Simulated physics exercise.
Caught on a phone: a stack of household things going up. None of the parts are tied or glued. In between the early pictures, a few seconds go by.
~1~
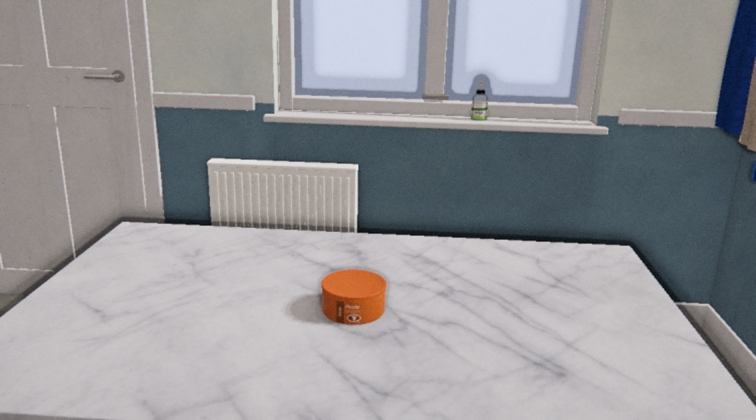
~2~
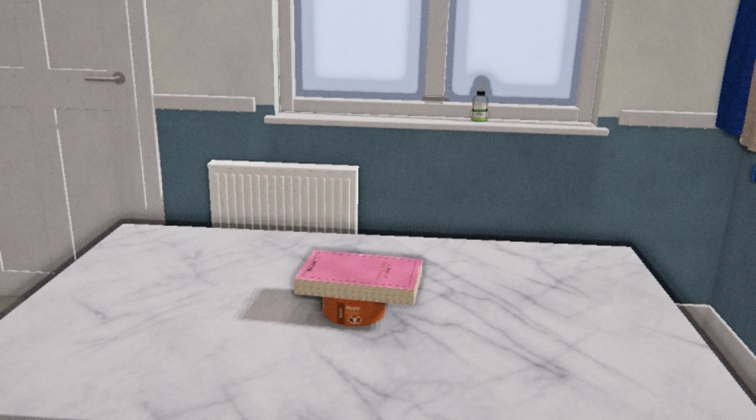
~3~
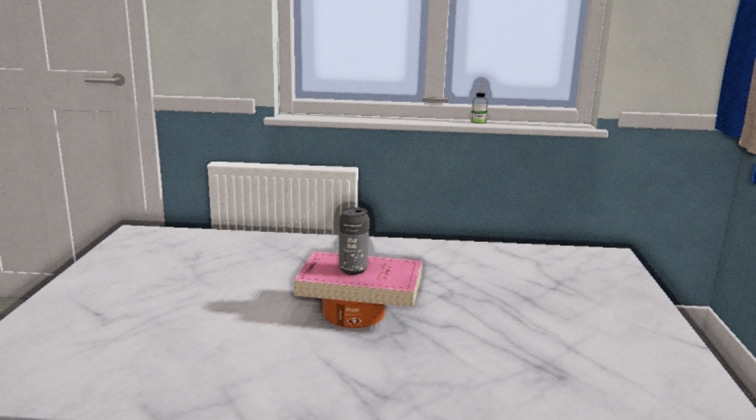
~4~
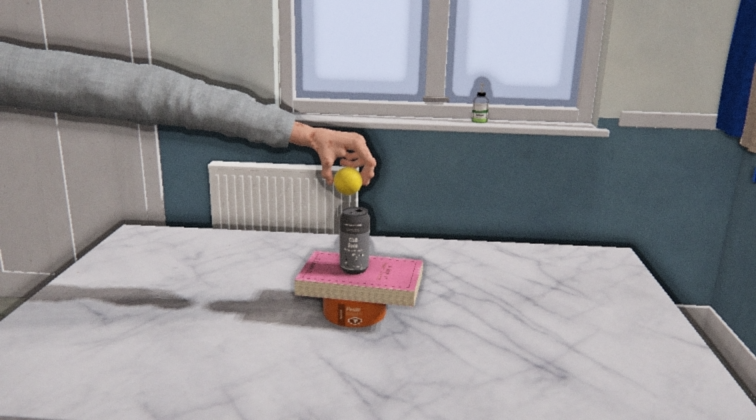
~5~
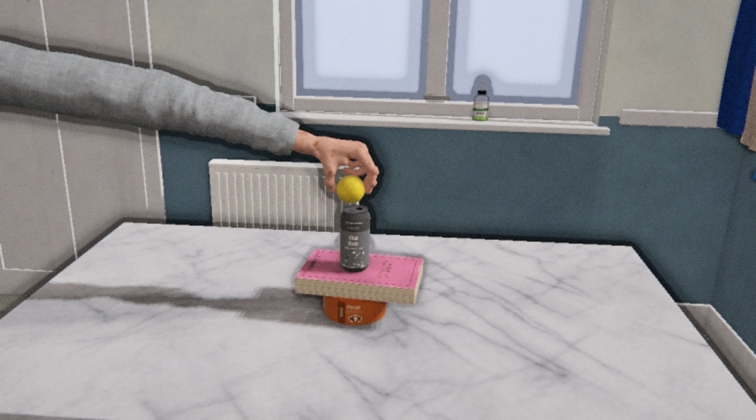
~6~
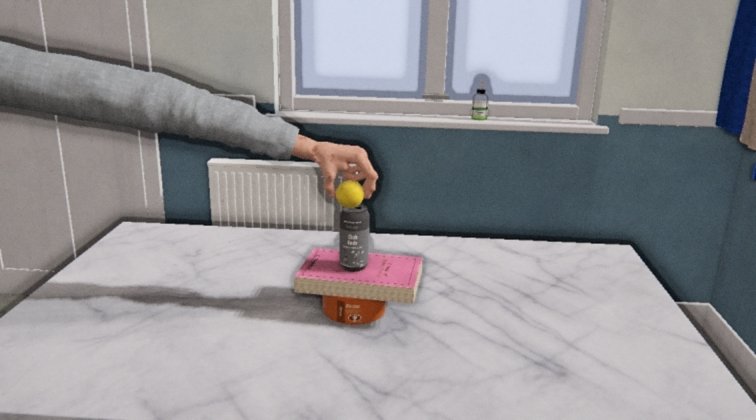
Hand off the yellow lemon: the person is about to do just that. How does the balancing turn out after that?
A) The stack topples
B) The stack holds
The stack holds (B).
Then, 0.20 s after the last picture, nothing has stirred.
Then, 0.40 s after the last picture, yellow lemon resting near (350, 195).
At rest, all 4 in place. Seen from the same camera at the end, yellow lemon near (350, 195). The pile holds.
